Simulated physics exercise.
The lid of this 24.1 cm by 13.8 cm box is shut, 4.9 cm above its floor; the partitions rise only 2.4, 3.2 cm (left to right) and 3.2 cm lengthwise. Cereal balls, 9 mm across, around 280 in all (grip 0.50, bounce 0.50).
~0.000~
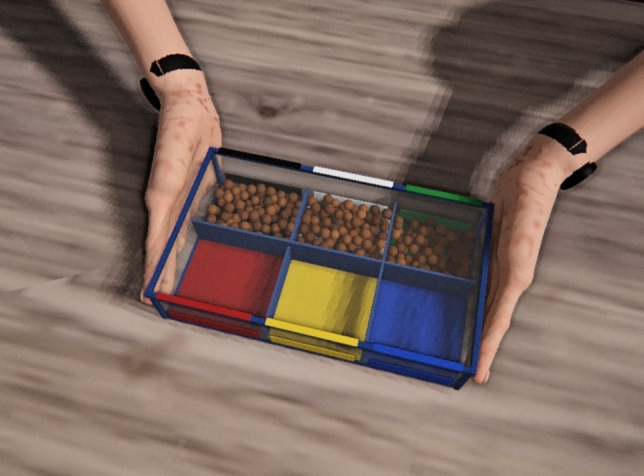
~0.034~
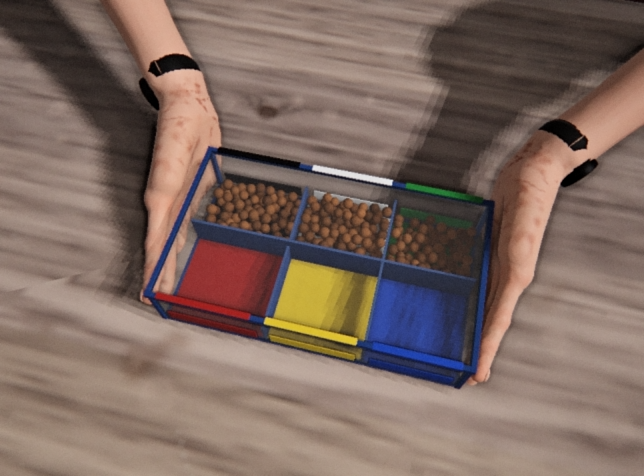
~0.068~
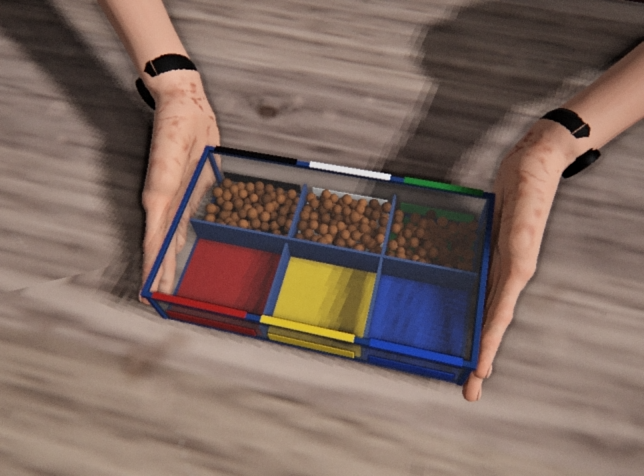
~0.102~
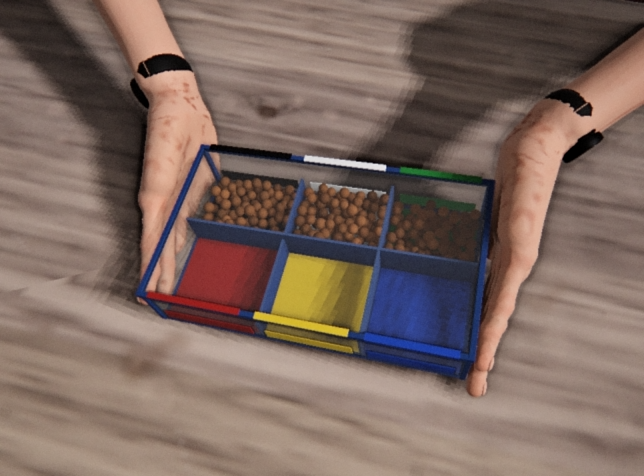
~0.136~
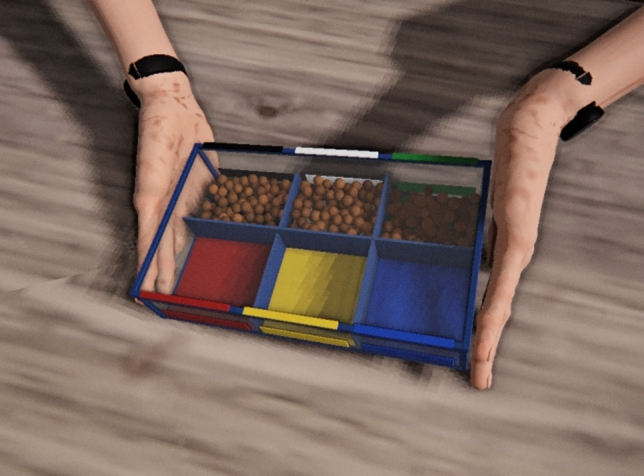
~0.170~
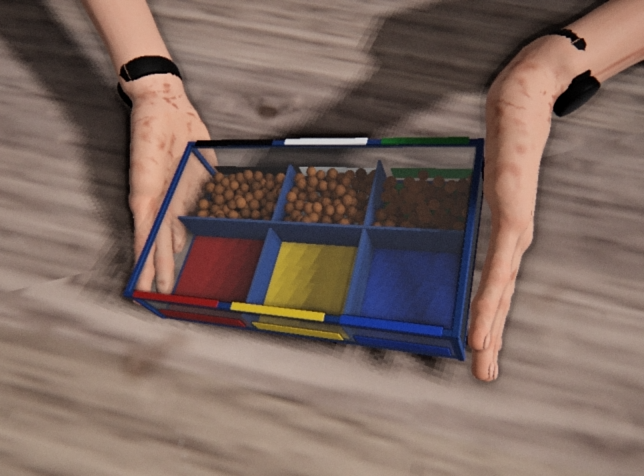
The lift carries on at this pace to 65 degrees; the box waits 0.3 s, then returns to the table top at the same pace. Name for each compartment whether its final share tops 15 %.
Red: No, blue: No, green: Yes, yellow: No, white: Yes, black: Yes.
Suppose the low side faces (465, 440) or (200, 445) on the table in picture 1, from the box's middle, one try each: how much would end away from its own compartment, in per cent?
About 20 and 15 per cent.
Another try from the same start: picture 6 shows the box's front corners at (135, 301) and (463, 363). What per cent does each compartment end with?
Red 10; blue 0; green 25; yellow 5; white 30; black 30.
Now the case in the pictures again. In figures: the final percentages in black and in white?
Black 40; white 30.
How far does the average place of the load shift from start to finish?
About 4.0 cm.
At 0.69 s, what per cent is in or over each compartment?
Red 0, blue 0, green 25, yellow 0, white 35, black 40.
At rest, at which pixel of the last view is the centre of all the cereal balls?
At about (303, 229).
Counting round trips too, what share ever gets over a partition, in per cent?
About 20 per cent.
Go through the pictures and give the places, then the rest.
In the first frame, box tilt 0 degrees, front corners at (151, 293) and (470, 369); green 30 %, white 40 %, black 30 %.
In the second frame, box tilt 1 degrees, front corners at (150, 293) and (471, 367).
In the third frame, box tilt 3 degrees, front corners at (148, 293) and (470, 363), lowest corner left front.
In the fourth frame, box tilt 7 degrees, front corners at (143, 292) and (469, 355), lowest corner left front.
In the fifth frame, box tilt 12 degrees, front corners at (137, 292) and (463, 344), lowest corner left front.
In the sixth frame, box tilt 18 degrees, front corners at (131, 292) and (453, 332), lowest corner left front; green 30 %, white 40 %, black 30 %. The box's pace is about 165 degrees a second.
After 0.69 s, tilt 65 degrees; green 25 %, white 35 %, black 40 %.
After 1.04 s, tilt 38 degrees; red 5 %, green 25 %, white 30 %, black 40 %.
After 1.48 s, tilt 0 degrees; red 5 %, green 20 %, white 30 %, black 40 %.
By 1.8 s all is still; red 5 %, blue 0 %, green 20 %, yellow 0 %, white 30 %, black 40 %.
